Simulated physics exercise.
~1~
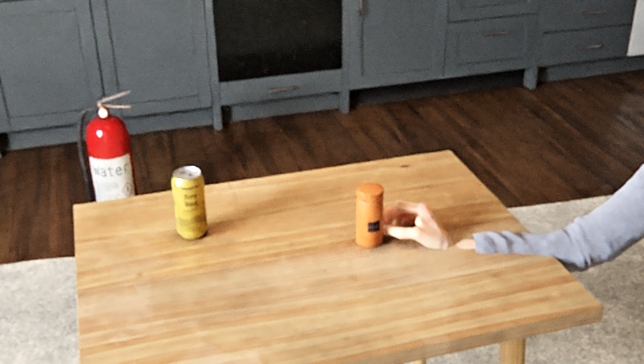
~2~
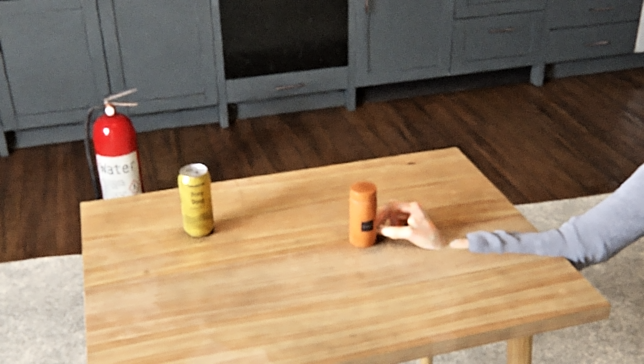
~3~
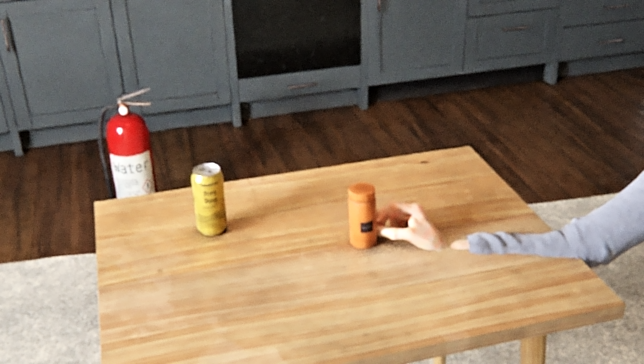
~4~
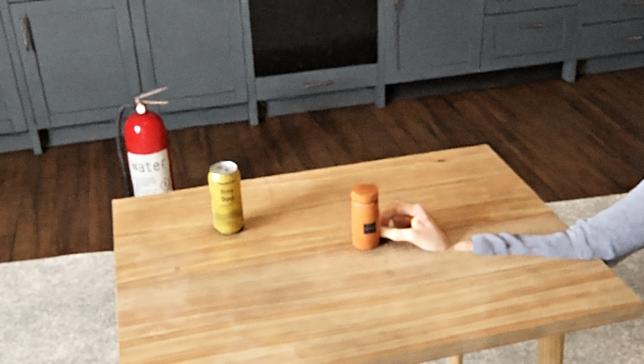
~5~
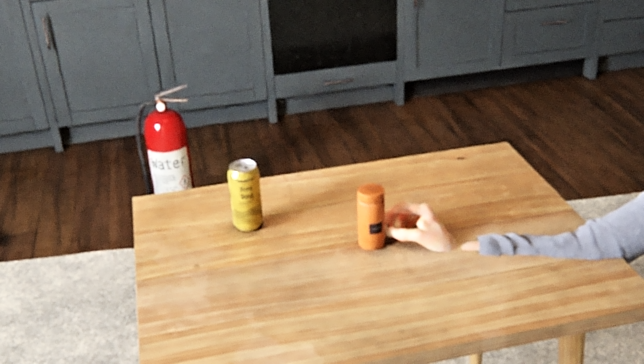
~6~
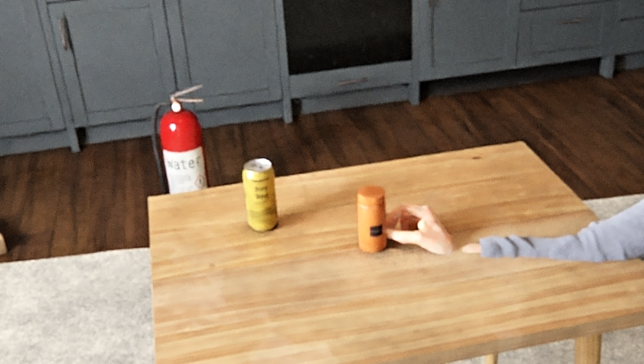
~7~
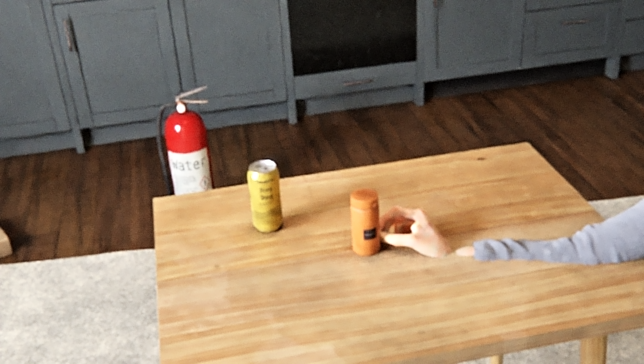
A hand gently pushing an orange shaker a short way left toward a yellow can on a wooden table, both staying upright.
